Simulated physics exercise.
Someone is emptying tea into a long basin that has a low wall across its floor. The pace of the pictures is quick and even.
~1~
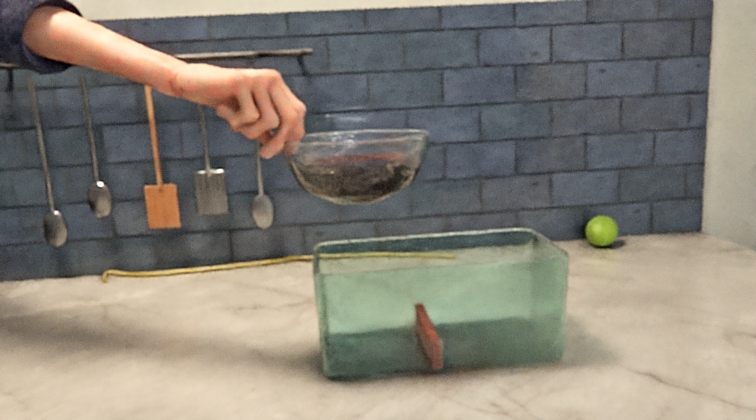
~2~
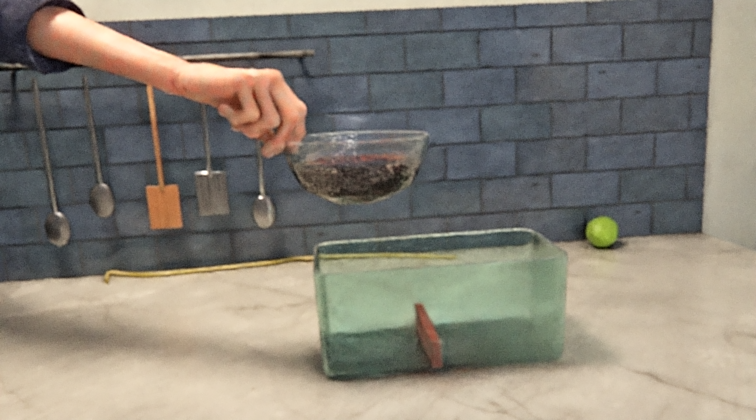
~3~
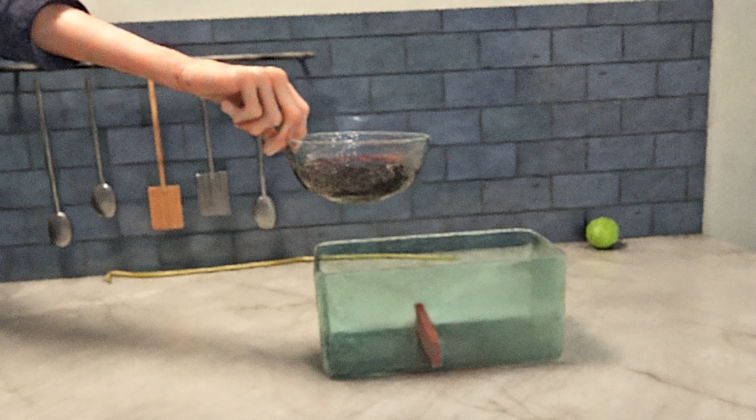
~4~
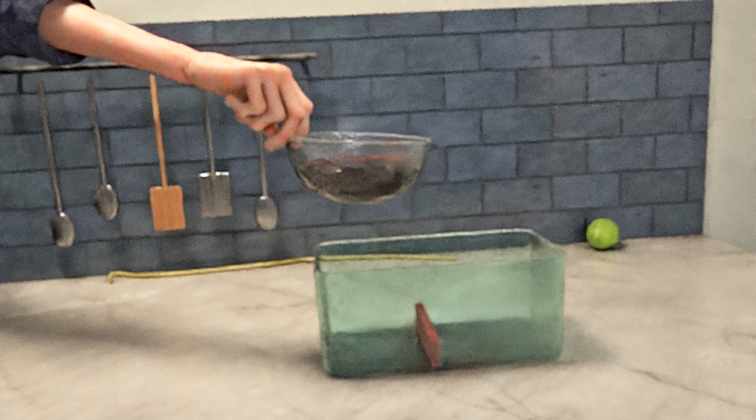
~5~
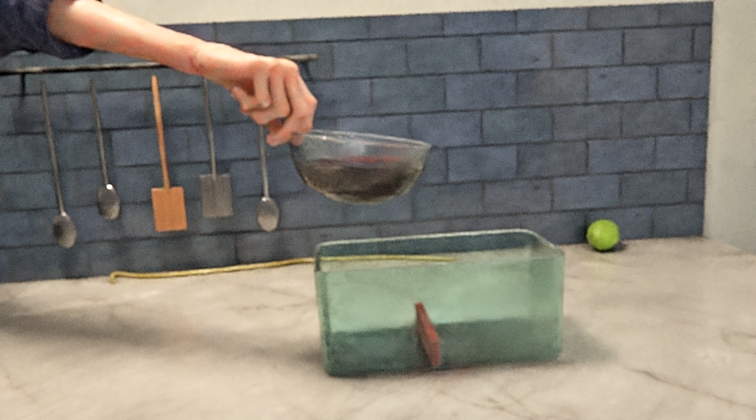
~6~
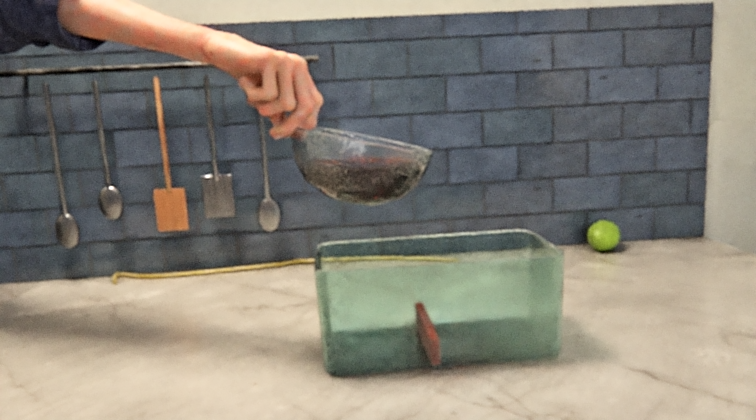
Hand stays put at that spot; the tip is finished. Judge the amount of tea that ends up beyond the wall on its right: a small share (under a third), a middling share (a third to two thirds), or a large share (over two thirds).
A large share.
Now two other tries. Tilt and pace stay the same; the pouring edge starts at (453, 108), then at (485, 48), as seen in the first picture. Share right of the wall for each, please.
Roughly 90 % the first time and roughly 55 % the second.
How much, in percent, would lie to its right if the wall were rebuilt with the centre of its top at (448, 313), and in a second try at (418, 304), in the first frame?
The first placement gives around 75 percent, the second 90 percent.
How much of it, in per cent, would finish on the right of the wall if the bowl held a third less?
Near 85 parts in a hundred.
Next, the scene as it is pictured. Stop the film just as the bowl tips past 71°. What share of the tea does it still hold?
Near 40 percent is still in there.
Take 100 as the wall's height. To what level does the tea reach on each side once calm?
Levels: Left around 20 per cent, right around 70 per cent.
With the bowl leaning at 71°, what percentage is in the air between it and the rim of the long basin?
It works out to about 25 percent.
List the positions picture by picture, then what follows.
In the first frame, it leans 0°; its right rim is at (426, 134); the tea meets the walls at (293, 166) and (419, 158); the long basin's rim runs from (315, 260) to (549, 243); the wall's top is at (427, 322).
In the second frame, it leans 1°; its right rim is at (427, 135); the tea meets the walls at (293, 166) and (419, 158).
In the third frame, it leans 2°; its right rim is at (427, 138); the tea meets the walls at (295, 166) and (420, 160).
In the fourth frame, it leans 5°; its right rim is at (428, 141); the tea meets the walls at (296, 165) and (421, 161).
In the fifth frame, it leans 9°; its right rim is at (429, 147); the tea meets the walls at (299, 165) and (422, 162).
In the sixth frame, it leans 14°; its right rim is at (431, 153); the tea meets the walls at (301, 165) and (425, 162).
A moment on, the bowl is tipped part way and 41 per cent is still to pour, 0 is left of the wall and 32 right of it.
Next, the bowl is tipped right over and 0 per cent is still to pour, 14 is left of the wall and 86 right of it.
Then the bowl is tipped right over and 0 per cent is still to pour, 15 is left of the wall and 85 right of it.
Later the bowl is tipped right over and 0 per cent is still to pour, 16 is left of the wall and 84 right of it.
In the end 16 per cent lies left of the wall, 84 right of it and 0 outside.
